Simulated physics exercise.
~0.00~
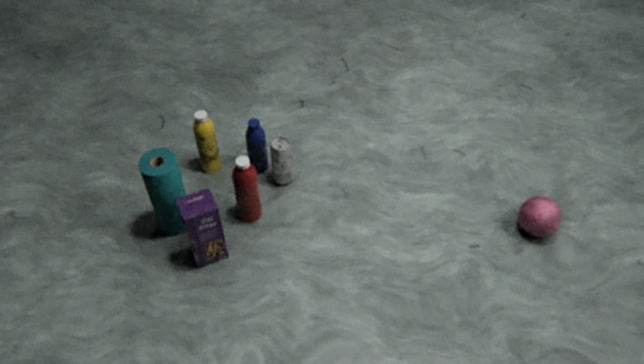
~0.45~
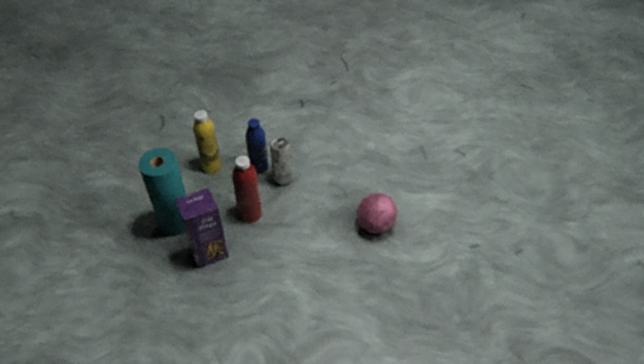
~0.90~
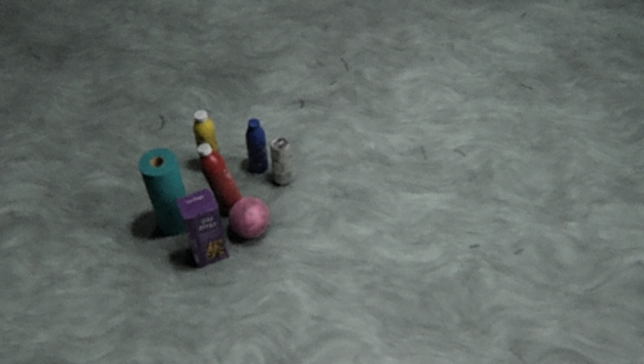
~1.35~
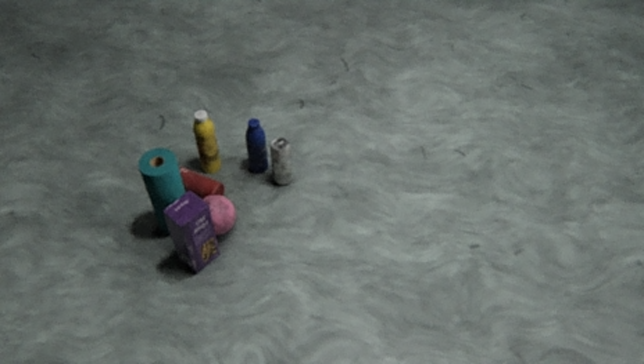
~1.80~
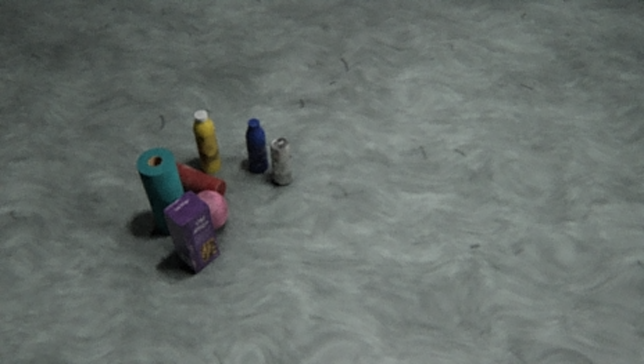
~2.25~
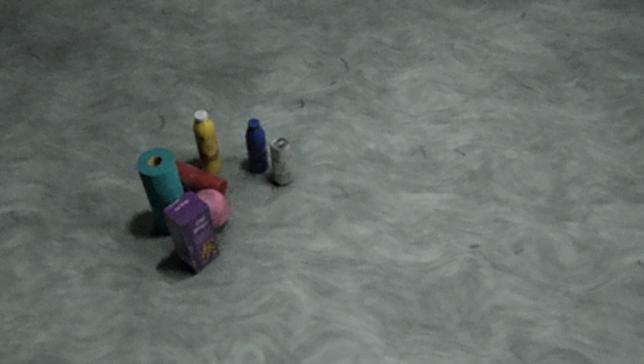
On a grey, swirly floor, a pink ball rolled left toward a cluster of six standing objects and knocked over a red bottle, nudged a purple carton slightly, and came to rest between them, while the other items stayed upright.
